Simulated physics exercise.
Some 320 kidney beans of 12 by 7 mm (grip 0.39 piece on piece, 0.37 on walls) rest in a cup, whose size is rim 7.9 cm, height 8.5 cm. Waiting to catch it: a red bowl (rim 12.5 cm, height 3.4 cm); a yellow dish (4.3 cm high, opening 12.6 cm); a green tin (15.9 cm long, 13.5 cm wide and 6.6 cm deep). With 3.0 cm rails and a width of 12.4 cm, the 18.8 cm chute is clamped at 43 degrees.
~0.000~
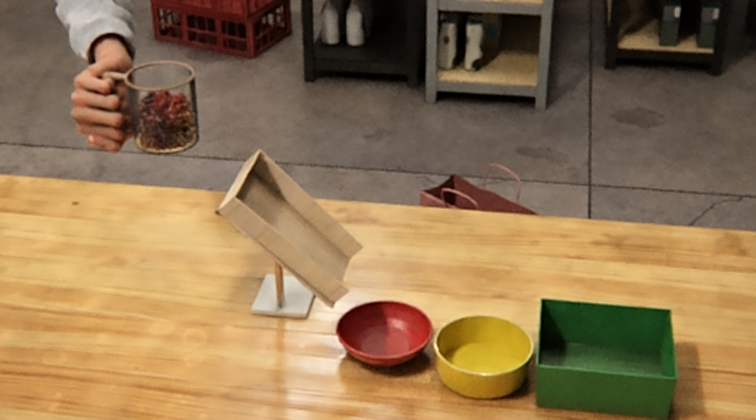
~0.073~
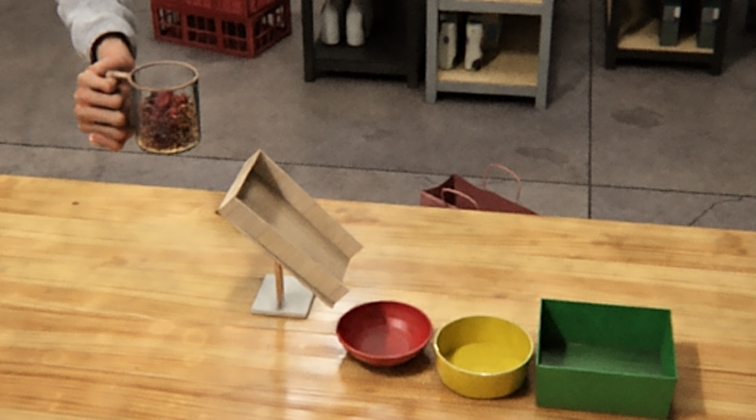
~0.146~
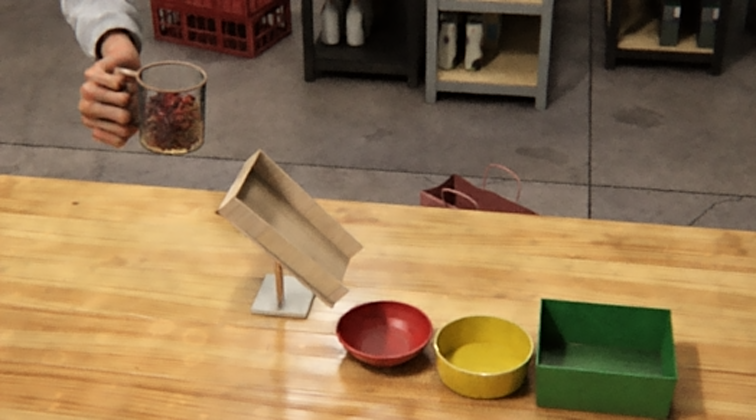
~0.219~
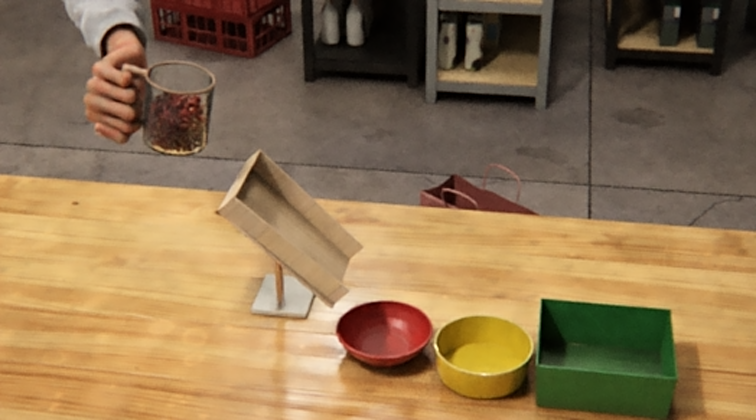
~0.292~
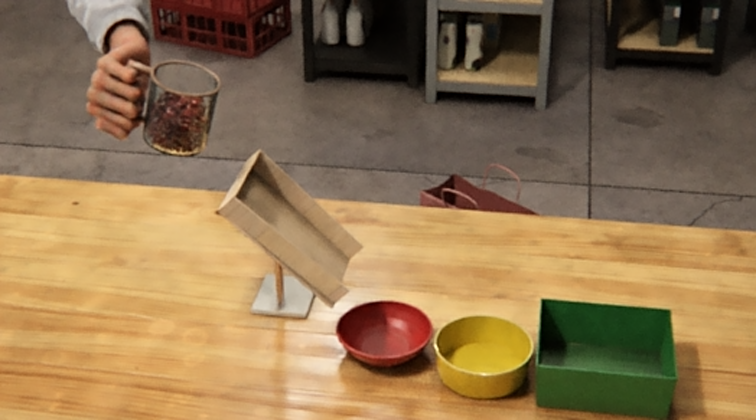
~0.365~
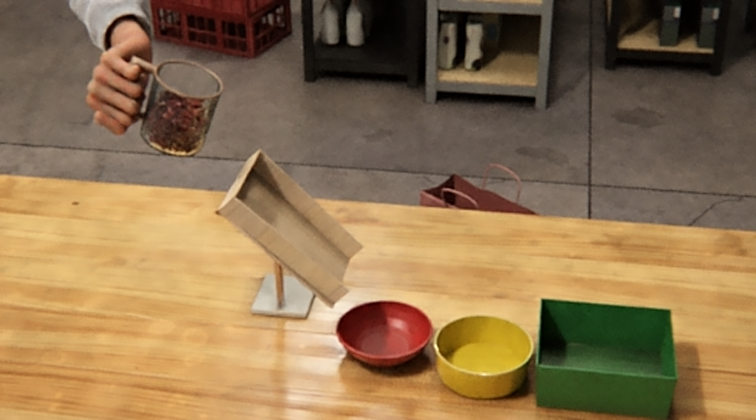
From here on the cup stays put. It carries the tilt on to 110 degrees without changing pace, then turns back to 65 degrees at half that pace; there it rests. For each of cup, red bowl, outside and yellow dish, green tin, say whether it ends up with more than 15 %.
Cup: More, red bowl: Not more, outside: More, yellow dish: Not more, green tin: Not more.
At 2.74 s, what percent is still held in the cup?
My estimate is about 25 per cent.
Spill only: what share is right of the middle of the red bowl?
Roughly 0 per cent.
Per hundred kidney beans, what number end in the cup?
I reckon around 25 per cent.
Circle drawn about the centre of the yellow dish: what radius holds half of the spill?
Distance from centre: About 46 cm.
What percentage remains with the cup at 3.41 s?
Around 25 in a hundred remain.
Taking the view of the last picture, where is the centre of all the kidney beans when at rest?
I'd point at roughly (195, 338).
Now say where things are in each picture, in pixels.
The first picture shows cup at (163, 100); tilt 0 degrees; moved 0.0 cm; lip at (192, 78); top of the load at (187, 101); red bowl at (384, 328); yellow dish at (484, 343); green tin at (606, 337).
The second picture shows cup at (166, 100); tilt 1 degrees; moved 0.3 cm; lip at (195, 79); top of the load at (158, 101).
The third picture shows cup at (172, 101); tilt 6 degrees; moved 1.1 cm; low side right; lip at (204, 82); top of the load at (169, 101).
The fourth picture shows cup at (178, 103); tilt 11 degrees; moved 1.8 cm; low side right; lip at (213, 85); top of the load at (175, 101).
The fifth picture shows cup at (181, 104); tilt 15 degrees; moved 2.1 cm; low side right; lip at (218, 89); top of the load at (159, 100).
The sixth picture shows cup at (182, 105); tilt 20 degrees; moved 2.1 cm; low side right; lip at (220, 92); top of the load at (164, 99); red bowl at (384, 328); yellow dish at (484, 343); green tin at (606, 337). It turns about 65 degrees a second.
After 1.28 s, tilt 81 degrees; cup 100 %; middle of all pieces near (169, 116).
After 2.04 s, tilt 103 degrees; cup 40 %, outside 20 %, slope 30 %, in the air 10 %; middle of all pieces near (199, 212).
After 2.74 s, tilt 80 degrees; cup 25 %, outside 70 %; middle of all pieces near (173, 282).
Then, at 3.41 s, tilt 65 degrees; cup 25 %, outside 75 %; middle of all pieces near (173, 281).
In the end, at 4.0 s, cup 25 %, red bowl 0 %, outside 75 %, slope 0 %, yellow dish 0 %, green tin 0 %.
